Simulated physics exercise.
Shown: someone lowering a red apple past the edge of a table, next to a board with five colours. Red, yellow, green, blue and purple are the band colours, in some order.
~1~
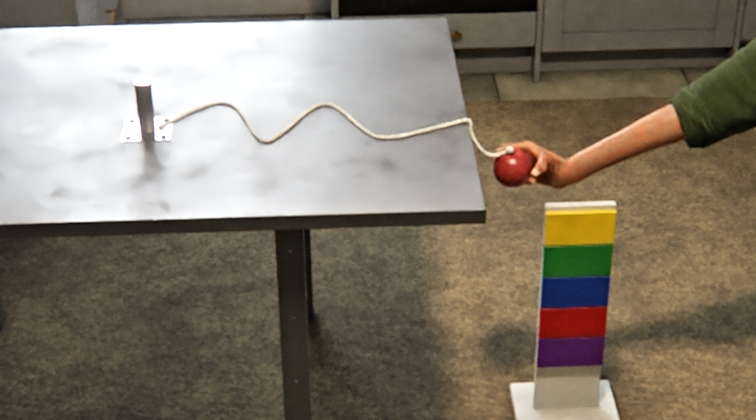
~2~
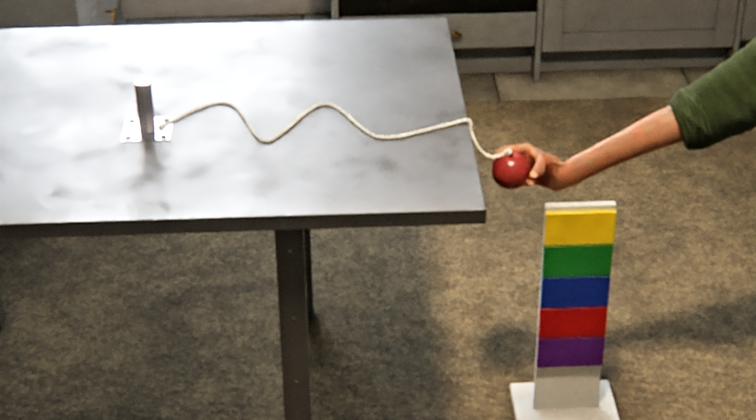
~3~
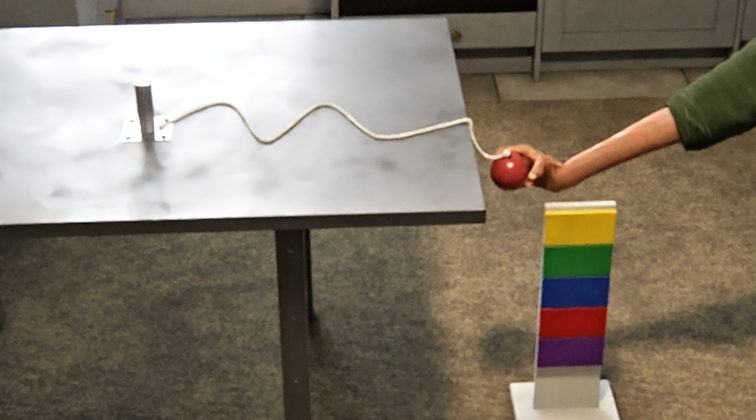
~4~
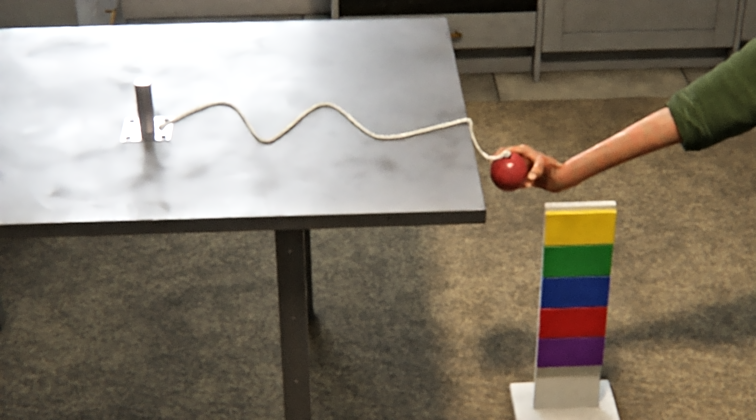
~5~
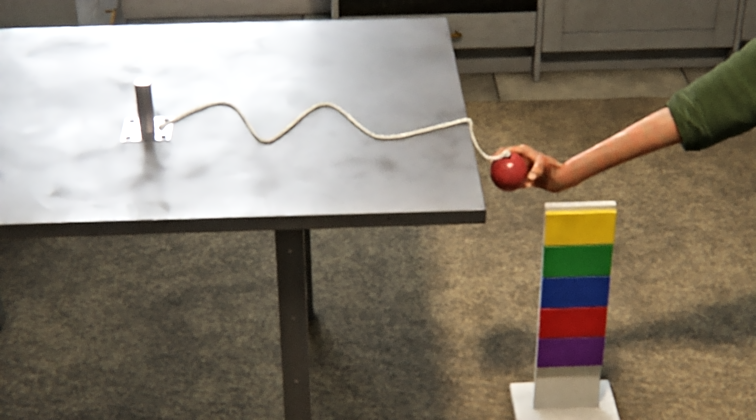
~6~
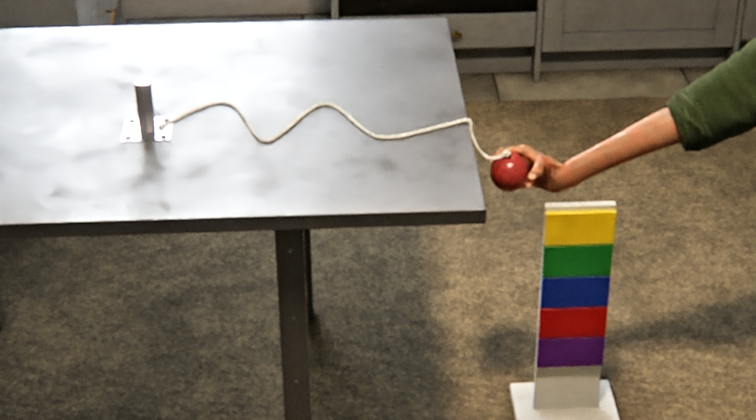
The footage shows a hand holding a round red object at the end of a wavy cord fixed to a metal table, beside a stand with yellow, green, blue, red and purple bands; the hand shifts very slightly, then stays still.
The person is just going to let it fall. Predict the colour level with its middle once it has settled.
I would say red.
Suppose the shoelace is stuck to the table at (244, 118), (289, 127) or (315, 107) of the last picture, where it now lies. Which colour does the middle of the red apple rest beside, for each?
For the first place it's blue, for the second green, and for the third yellow.
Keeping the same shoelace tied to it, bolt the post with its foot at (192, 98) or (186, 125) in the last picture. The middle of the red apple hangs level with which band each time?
The first case gives purple, the second gives purple.
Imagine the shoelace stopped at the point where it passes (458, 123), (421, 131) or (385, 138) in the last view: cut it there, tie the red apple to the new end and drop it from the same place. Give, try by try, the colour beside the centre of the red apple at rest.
So you'd see green first, yellow second, and for the last: Above them all.
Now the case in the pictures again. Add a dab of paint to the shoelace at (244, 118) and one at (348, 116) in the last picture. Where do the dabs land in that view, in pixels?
Around (284, 124), then around (469, 126).
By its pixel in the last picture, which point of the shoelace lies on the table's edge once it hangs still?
Go for the one at (345, 113).
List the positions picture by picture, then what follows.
Red apple (512, 168); yellow (580, 229); green (578, 262); blue (576, 293); red (573, 323); purple (571, 353), in the first frame.
Red apple (511, 170); shoelace through (197, 109) (250, 126) (302, 116) (357, 124) (437, 127), in the second frame.
Red apple (509, 172), in the third frame.
Red apple (509, 172); shoelace through (197, 109) (250, 126) (302, 116) (357, 124) (437, 127), in the fourth frame.
Red apple (509, 172), in the fifth frame.
Red apple (509, 172); shoelace through (197, 109) (250, 126) (302, 116) (357, 124) (437, 127), in the sixth frame.
Soon after, apple near (472, 299); level with blue.
After that, apple near (453, 321); level with red.
In the end, apple near (460, 323); level with red. The red one.
